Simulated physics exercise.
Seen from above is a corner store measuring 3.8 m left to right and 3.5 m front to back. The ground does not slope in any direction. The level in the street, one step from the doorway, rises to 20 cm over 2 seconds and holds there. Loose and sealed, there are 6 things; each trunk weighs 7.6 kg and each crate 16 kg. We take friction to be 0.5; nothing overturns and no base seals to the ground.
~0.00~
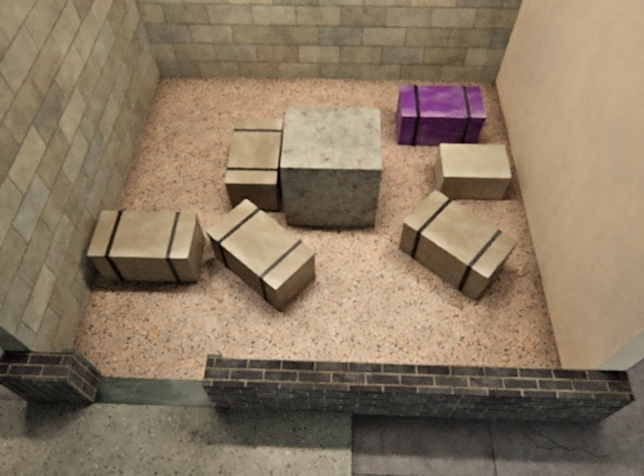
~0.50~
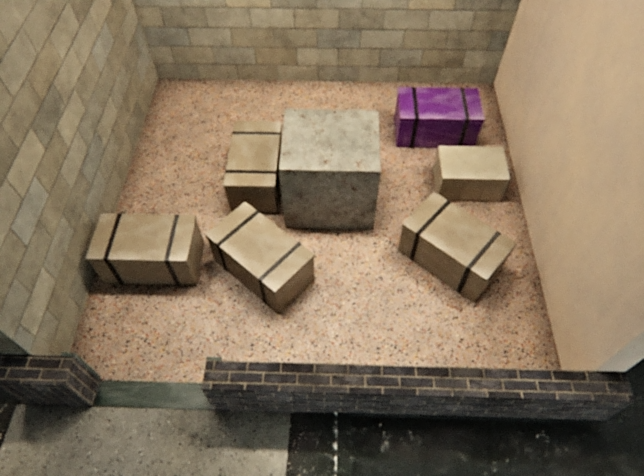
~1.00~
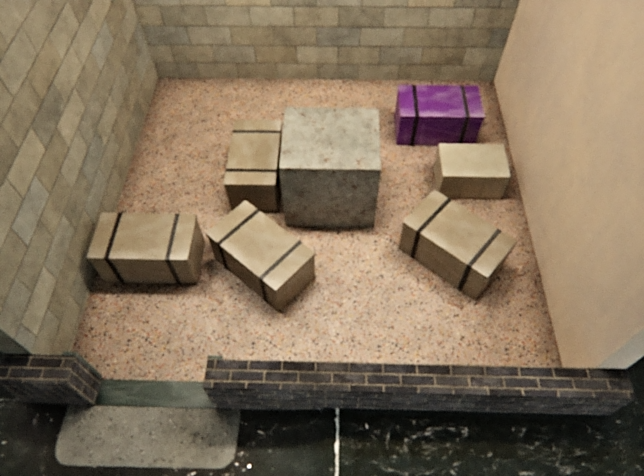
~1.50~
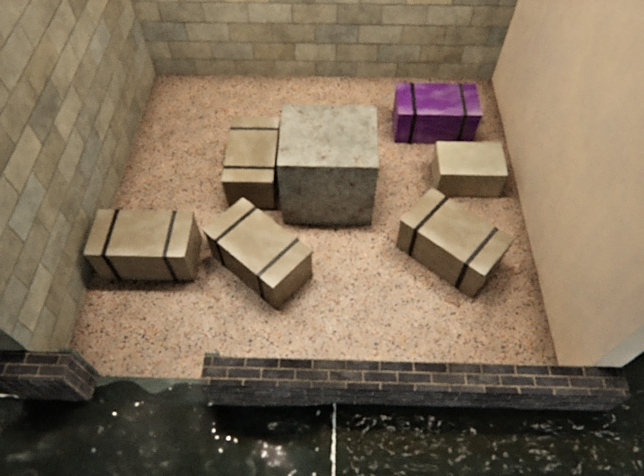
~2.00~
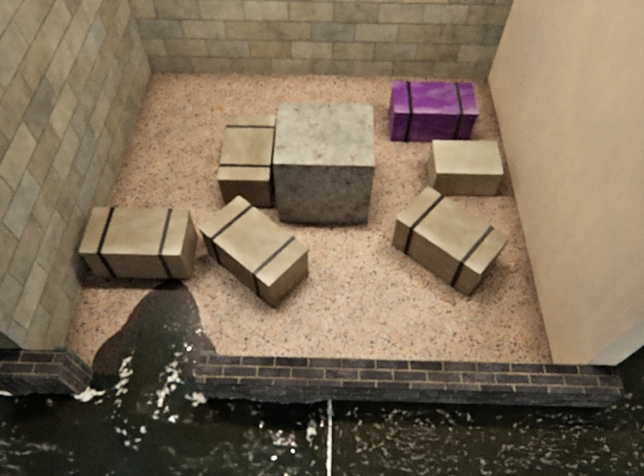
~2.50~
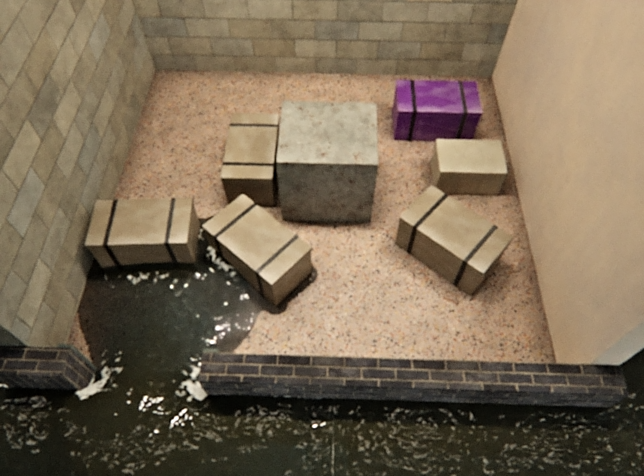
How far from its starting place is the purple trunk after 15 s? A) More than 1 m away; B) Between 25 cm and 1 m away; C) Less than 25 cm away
More than 1 m away (A).
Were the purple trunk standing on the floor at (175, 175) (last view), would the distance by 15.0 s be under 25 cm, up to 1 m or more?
It goes a long way.
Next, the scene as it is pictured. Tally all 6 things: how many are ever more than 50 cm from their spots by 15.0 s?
The count comes to 6.
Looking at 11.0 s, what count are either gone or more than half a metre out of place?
Count then: 6.
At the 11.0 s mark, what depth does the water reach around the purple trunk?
Around 9 cm.
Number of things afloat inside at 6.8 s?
At that time the total is 3.
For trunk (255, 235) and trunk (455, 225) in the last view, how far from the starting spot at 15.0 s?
120 cm, 140 cm.
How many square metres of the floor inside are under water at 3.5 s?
That flooded area is roughly 5.0 m2.
After 3.5 s the purple trunk is near (438, 96), 0.0 m from its start, aground; 1 afloat.
After 6.8 s the purple trunk is near (471, 105), 0.3 m from its start, afloat; 3 afloat.
After 11.0 s the purple trunk is near (478, 193), 1.3 m from its start, afloat; 6 afloat.
After 15.0 s the purple trunk is near (451, 269), 2.0 m from its start, afloat; 6 afloat.
